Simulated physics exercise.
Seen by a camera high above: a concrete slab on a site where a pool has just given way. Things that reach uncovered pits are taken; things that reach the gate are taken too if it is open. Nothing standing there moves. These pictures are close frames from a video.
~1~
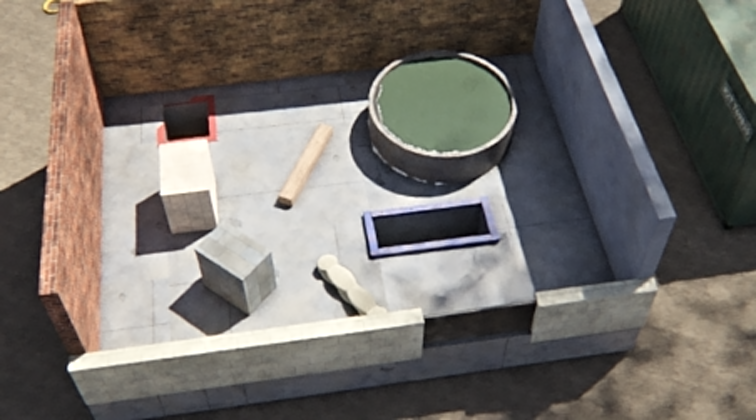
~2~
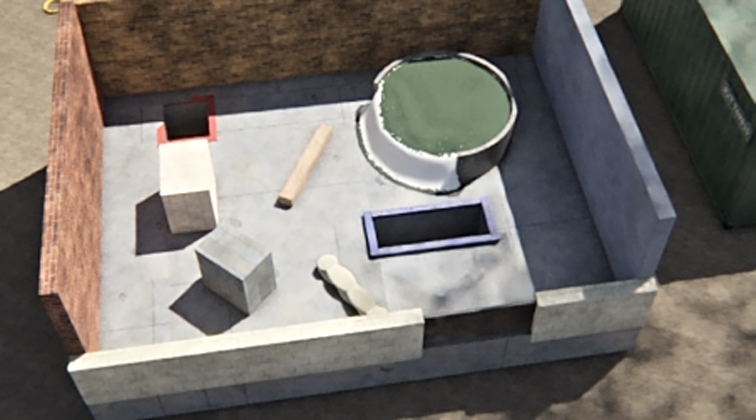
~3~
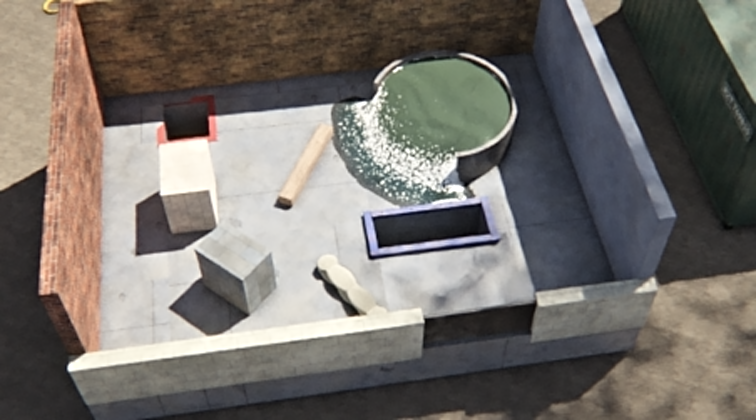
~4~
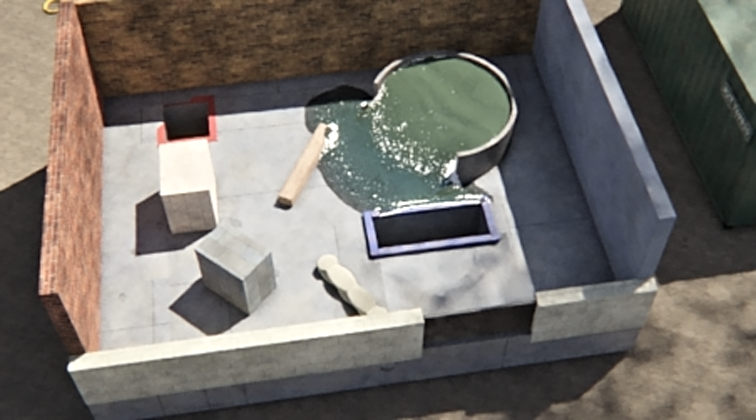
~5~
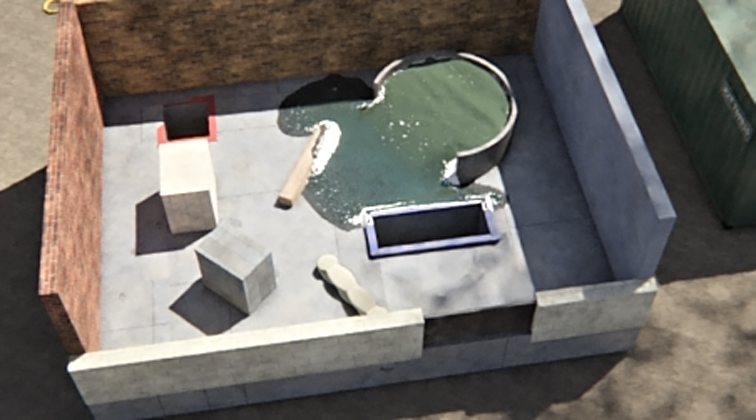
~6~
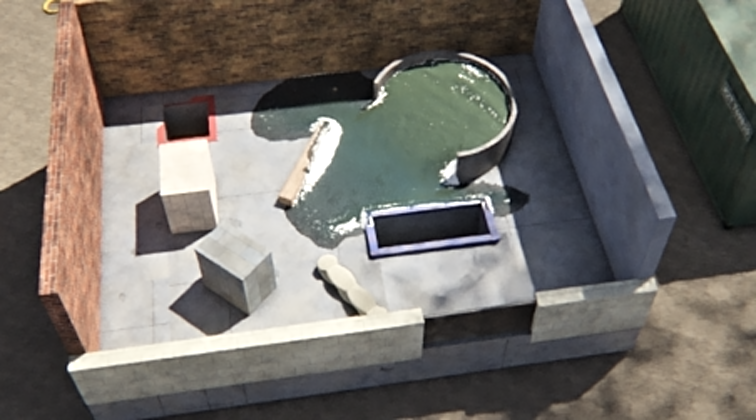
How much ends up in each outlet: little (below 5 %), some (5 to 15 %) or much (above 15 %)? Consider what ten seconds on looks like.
Outlet by outlet: Gate - little, blue pit - much, red pit - some.
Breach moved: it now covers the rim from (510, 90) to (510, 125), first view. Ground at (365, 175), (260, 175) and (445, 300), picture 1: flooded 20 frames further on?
Going point by point: Left unwetted, left unwetted, waterlogged.
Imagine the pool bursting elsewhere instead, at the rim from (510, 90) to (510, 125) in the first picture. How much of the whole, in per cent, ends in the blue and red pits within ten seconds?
Result - blue: 2 %; red: 4 %.
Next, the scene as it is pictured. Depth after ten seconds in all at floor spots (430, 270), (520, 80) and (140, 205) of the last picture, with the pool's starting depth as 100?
Respectively 2, 12 and 6 per cent.
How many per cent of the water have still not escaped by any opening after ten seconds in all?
72 % or so.
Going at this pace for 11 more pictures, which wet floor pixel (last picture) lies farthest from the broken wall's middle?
Somewhere close to (105, 103).
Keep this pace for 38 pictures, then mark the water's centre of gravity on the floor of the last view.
Around pixel (335, 216).
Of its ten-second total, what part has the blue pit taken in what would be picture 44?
I'd put it at 100 percent.
A moment on, water covers 30 % of the floor; the gate 0 %, the blue pit 8 %, the red pit 1 %.
Next, water covers 45 % of the floor; the gate 0 %, the blue pit 12 %, the red pit 2 %.
Then, water covers 65 % of the floor; the gate 0 %, the blue pit 15 %, the red pit 5 %.
Later, water covers 85 % of the floor; the gate 0 %, the blue pit 17 %, the red pit 8 %.
In the end, water covers 95 % of the floor; the gate 0 %, the blue pit 17 %, the red pit 12 %.
